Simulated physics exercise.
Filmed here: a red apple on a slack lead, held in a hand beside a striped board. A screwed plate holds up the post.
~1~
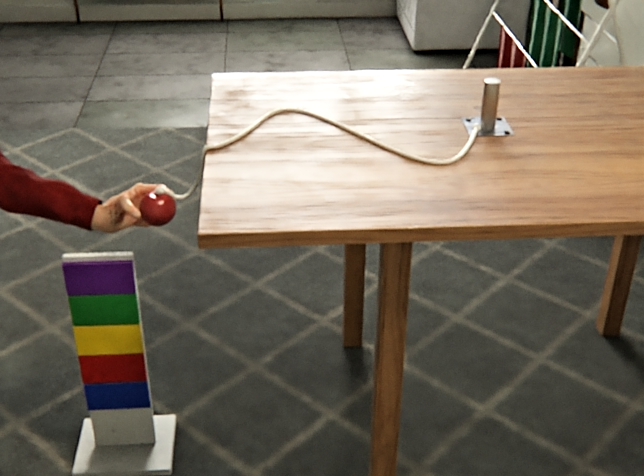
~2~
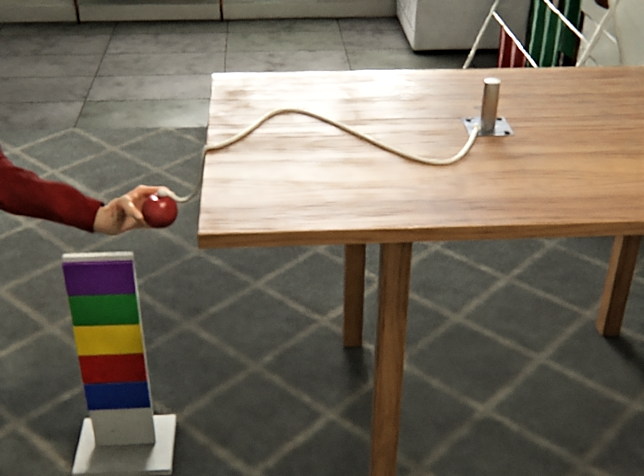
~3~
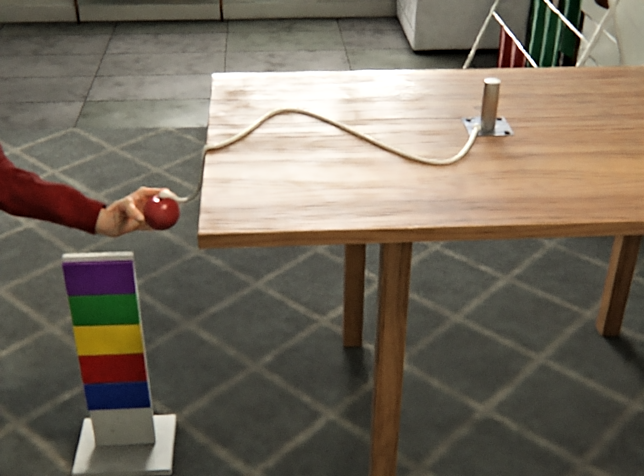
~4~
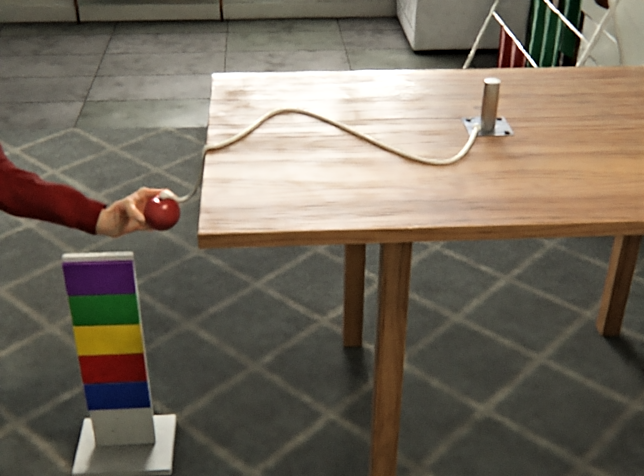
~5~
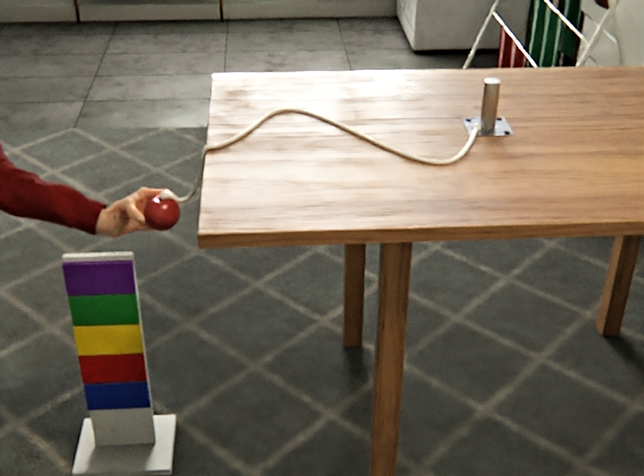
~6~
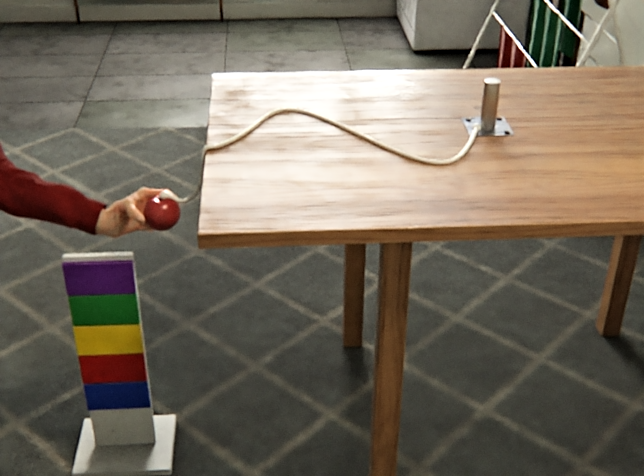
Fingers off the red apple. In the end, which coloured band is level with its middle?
The red band.
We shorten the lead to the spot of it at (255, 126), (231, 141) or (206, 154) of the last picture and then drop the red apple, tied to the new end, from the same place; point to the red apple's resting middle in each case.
Taking the tries in order gives (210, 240), (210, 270) and (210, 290).
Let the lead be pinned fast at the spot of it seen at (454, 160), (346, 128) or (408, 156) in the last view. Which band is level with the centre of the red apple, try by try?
Each in turn comes out as yellow, green, yellow.
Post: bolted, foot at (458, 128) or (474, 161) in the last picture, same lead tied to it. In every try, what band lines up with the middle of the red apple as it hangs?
Trial 1 - blue; trial 2 - blue.
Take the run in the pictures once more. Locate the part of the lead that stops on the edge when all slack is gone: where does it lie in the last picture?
Roughly (304, 111).
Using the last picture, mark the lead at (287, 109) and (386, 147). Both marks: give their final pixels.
They finish close to (205, 174) and close to (324, 141).
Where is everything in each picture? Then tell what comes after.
Red apple (158, 209); purple (99, 280); green (104, 311); yellow (109, 341); red (113, 370); blue (117, 397), in the first frame.
Red apple (160, 211); lead through (469, 146) (406, 155) (339, 125) (272, 113) (219, 146), in the second frame.
Red apple (162, 212), in the third frame.
Red apple (162, 213); lead through (469, 146) (406, 155) (339, 125) (272, 113) (219, 146), in the fourth frame.
Red apple (162, 213), in the fifth frame.
Red apple (162, 213); lead through (469, 146) (406, 155) (339, 125) (272, 113) (219, 146), in the sixth frame.
A little later, apple near (189, 360); level with red.
Next, apple near (238, 352); level with red.
When it is over, apple near (221, 358); level with red. The lead holds its middle at red.
